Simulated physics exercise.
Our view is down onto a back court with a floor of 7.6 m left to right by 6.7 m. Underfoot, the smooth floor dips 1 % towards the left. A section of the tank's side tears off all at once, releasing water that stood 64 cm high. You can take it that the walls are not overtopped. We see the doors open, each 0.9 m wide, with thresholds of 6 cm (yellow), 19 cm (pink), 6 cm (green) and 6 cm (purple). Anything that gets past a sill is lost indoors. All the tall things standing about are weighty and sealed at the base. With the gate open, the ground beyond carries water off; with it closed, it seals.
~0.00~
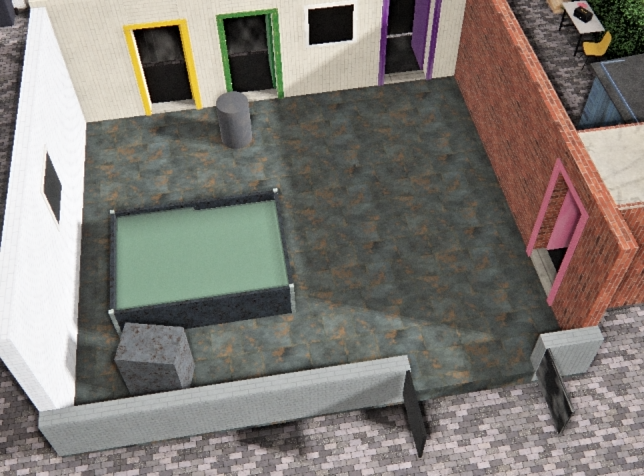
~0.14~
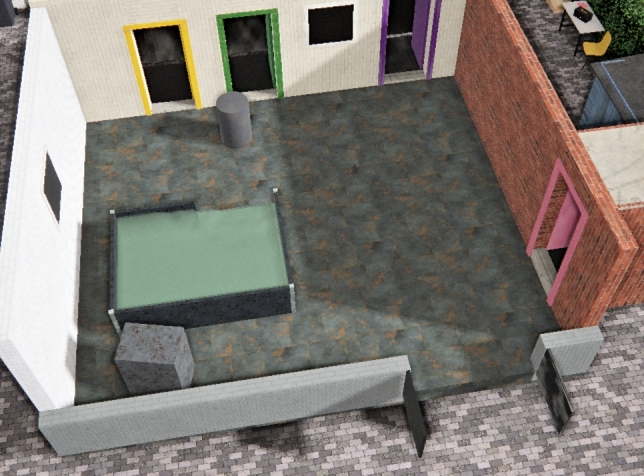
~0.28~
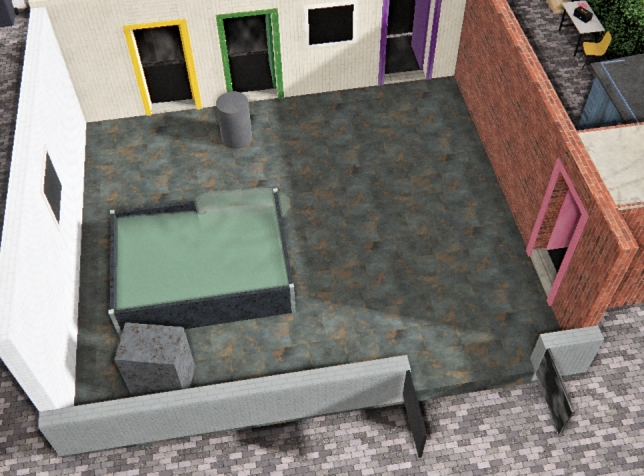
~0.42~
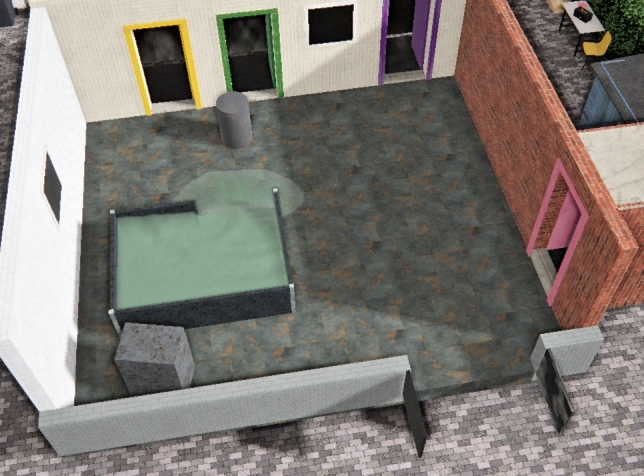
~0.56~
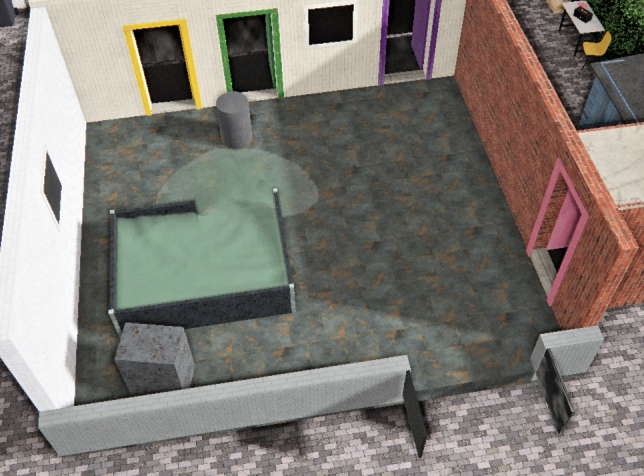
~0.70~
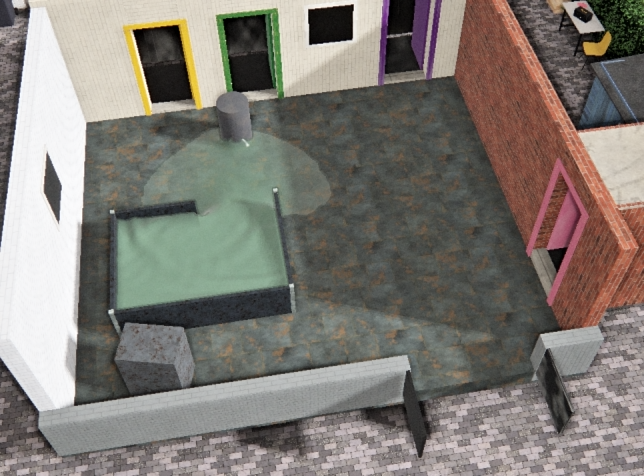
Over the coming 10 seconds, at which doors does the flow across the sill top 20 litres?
Result: Yellow door: Tops it, pink door: Fails to top it, green door: Tops it, purple door: Tops it.
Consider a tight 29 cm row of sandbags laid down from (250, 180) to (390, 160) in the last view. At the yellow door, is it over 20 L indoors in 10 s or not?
Then, for the yellow door, it's higher.
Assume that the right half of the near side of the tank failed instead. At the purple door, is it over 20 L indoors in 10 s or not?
Then purple exceeds it.
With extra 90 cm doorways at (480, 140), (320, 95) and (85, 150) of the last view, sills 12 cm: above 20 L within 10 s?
Well, the first is on the low side, the second is on the high side, and the third is on the high side.
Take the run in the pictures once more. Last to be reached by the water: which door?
Looks like the pink door.
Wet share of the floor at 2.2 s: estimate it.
30 %.
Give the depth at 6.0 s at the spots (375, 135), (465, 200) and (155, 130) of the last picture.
Depths: About 4, 4 and 13 centimetres.
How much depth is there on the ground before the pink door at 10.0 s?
I'd put it near 2.0 cm.
After 1.4 s water covers 25 % of the floor and is deepest (39 cm) near (236, 153); yellow door 13 cm at the sill, 16 L in, pink door not reached, green door 7 cm at the sill, 4 L in, purple door not reached.
After 2.2 s water covers 30 % of the floor and is deepest (36 cm) near (236, 153); yellow door 15 cm at the sill, 104 L in, pink door not reached, green door 13 cm at the sill, 30 L in, purple door 4 cm at the sill, 0 L in.
After 3.5 s water covers 40 % of the floor and is deepest (29 cm) near (455, 80); yellow door 18 cm at the sill, 213 L in, pink door not reached, green door 14 cm at the sill, 82 L in, purple door 10 cm at the sill, 8 L in.
After 6.0 s water covers 70 % of the floor and is deepest (18 cm) near (87, 128); yellow door 11 cm at the sill, 323 L in, pink door 2 cm at the sill, 0 L in, green door 8 cm at the sill, 125 L in, purple door 11 cm at the sill, 42 L in.
After 10.0 s water covers 95 % of the floor and is deepest (14 cm) near (74, 431); yellow door 10 cm at the sill, 364 L in, pink door 2 cm at the sill, 0 L in, green door 6 cm at the sill, 143 L in, purple door 8 cm at the sill, 78 L in.
